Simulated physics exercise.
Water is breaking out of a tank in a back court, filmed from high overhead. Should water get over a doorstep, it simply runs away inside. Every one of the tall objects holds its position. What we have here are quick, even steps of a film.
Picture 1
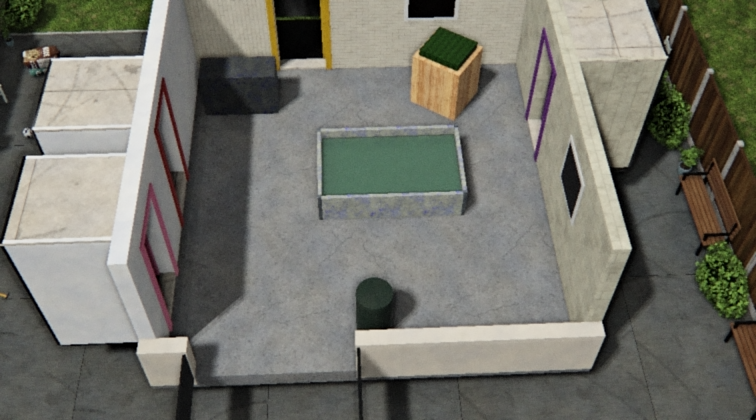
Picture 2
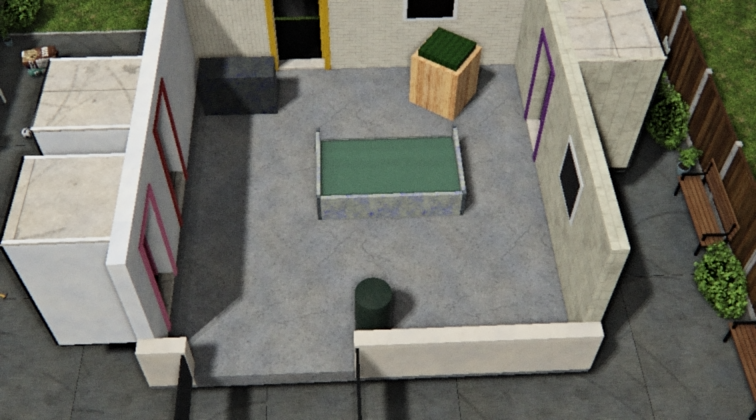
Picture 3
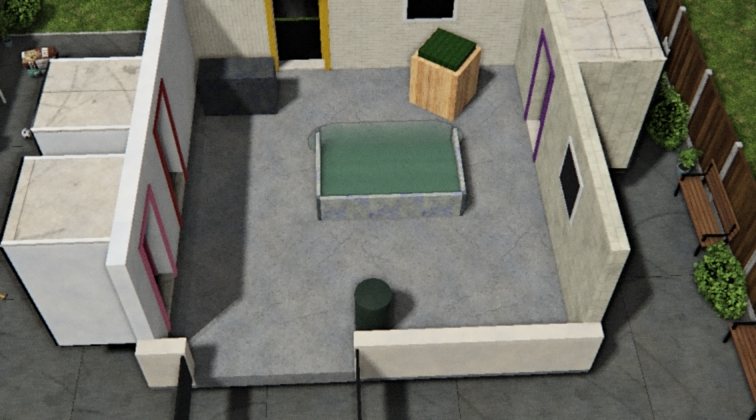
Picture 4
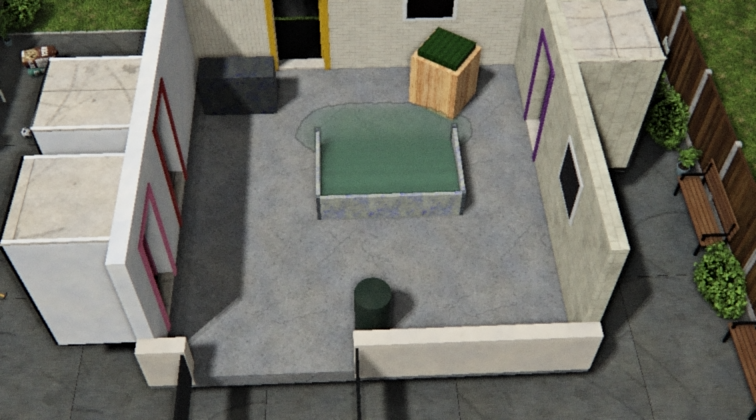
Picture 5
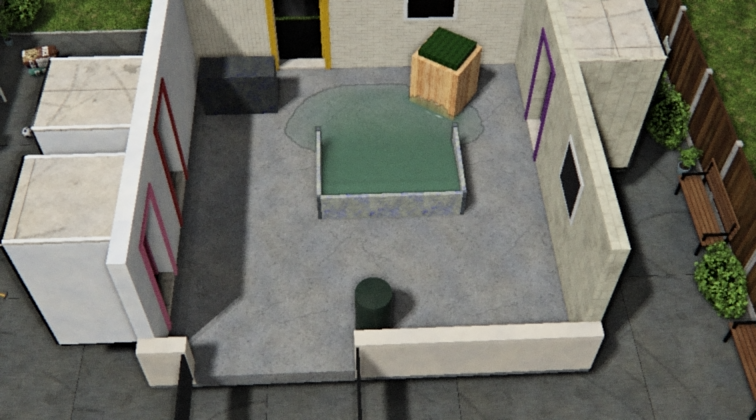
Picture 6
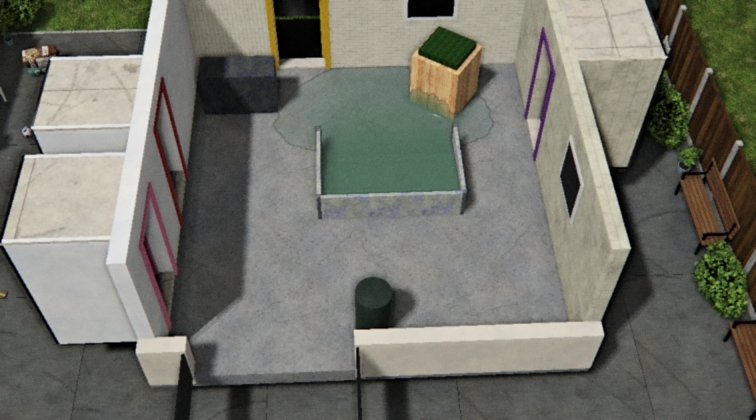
Green water sat still in an open tank in the walled court, then poured out over the far side and spread in a widening rounded pool, reaching around the base of the wooden planter.
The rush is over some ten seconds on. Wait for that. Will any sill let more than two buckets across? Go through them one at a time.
In order: The red door is going to stay inside the allowance. The purple door is going to overshoot the allowance. The yellow door is going to overshoot the allowance. The pink door is going to stay inside the allowance.
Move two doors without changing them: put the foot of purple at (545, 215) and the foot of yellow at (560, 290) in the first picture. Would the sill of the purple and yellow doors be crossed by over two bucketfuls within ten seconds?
As I see it, purple does not reach it and yellow does not reach it.
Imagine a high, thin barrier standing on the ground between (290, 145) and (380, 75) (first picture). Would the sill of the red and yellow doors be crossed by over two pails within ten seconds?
Note: Red door remains below; yellow door remains below.
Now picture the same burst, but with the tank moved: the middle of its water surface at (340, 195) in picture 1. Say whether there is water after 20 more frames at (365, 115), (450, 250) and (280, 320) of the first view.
Soaked, parched, parched.
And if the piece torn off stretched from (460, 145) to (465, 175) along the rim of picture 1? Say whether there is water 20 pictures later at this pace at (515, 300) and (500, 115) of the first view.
Going through them in order, the first ends up waterlogged and the second waterlogged.
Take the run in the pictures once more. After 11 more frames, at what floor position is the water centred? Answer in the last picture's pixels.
My guess is about (381, 125).
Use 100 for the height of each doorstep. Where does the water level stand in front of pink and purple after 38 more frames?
Roughly 30 and 140 %.
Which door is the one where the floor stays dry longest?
It's the pink one.
A moment on, water covers 20 % of the floor; the red door not reached, the purple door not reached, the yellow door under two buckets in, the pink door not reached.
Next, water covers 30 % of the floor; the red door not reached, the purple door under two buckets in, the yellow door over two buckets in, the pink door not reached.
Then, water covers 35 % of the floor; the red door not reached, the purple door over two buckets in, the yellow door far over two buckets in, the pink door not reached.
Later, water covers 70 % of the floor; the red door wet at the sill, nothing in, the purple door over two buckets in, the yellow door far over two buckets in, the pink door wet at the sill, nothing in.
In the end, water covers 80 % of the floor; the red door wet at the sill, nothing in, the purple door over two buckets in, the yellow door far over two buckets in, the pink door wet at the sill, nothing in.
